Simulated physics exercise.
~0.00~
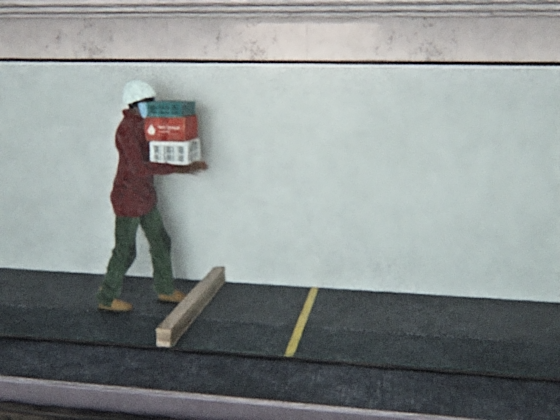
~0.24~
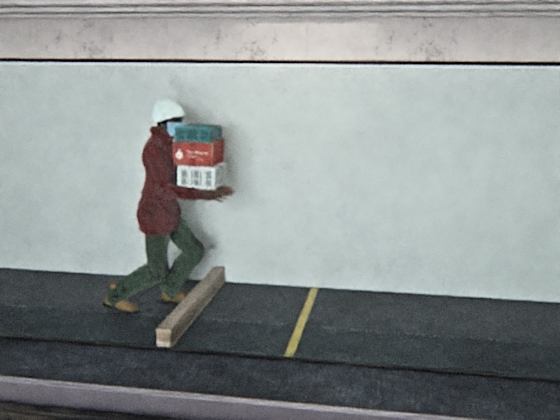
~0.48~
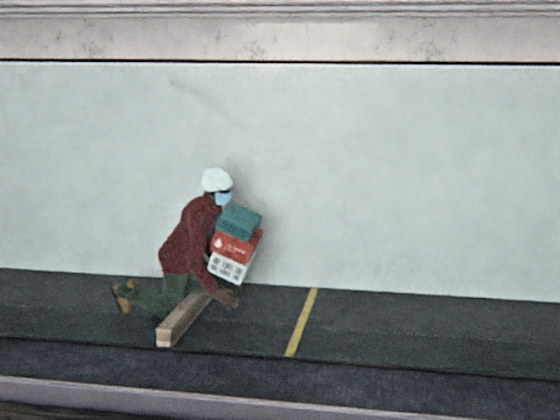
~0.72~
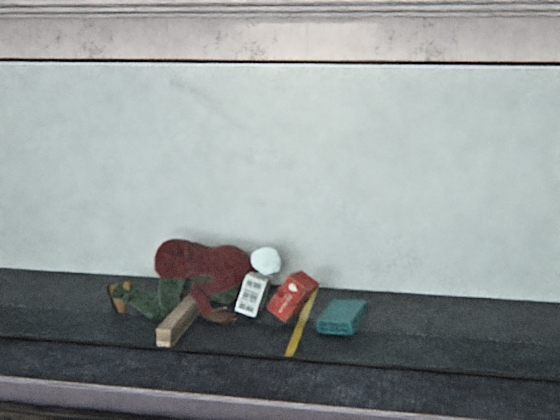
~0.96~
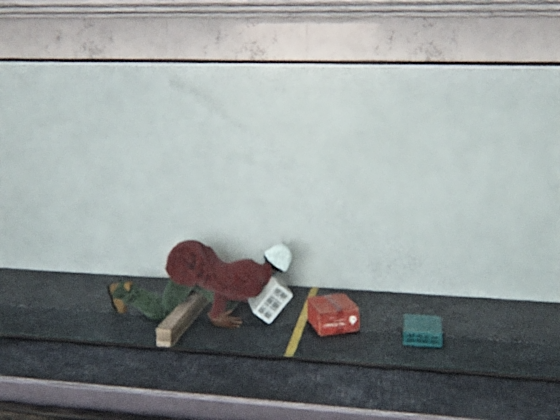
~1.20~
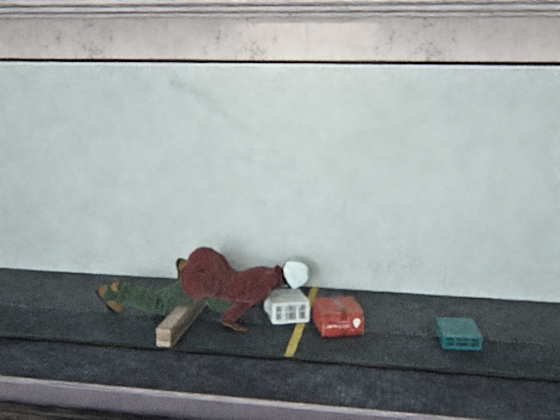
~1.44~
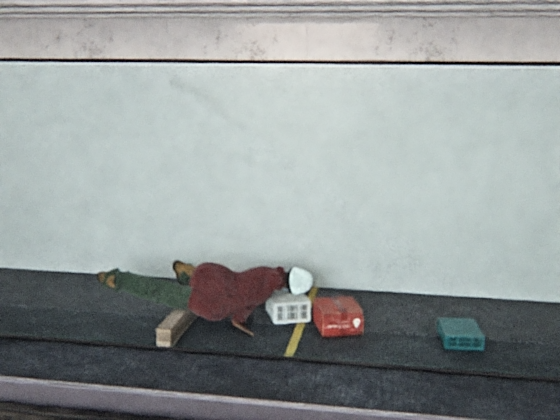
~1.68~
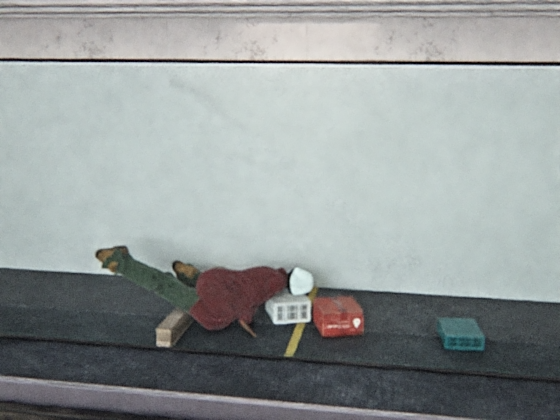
We see a person in a white helmet carry three stacked crates rightward, trip over a low beam and collapse face down, legs tipping up behind; the white crate stops beside the head, short of the yellow line, while the red and teal ones tumble past it and rest.
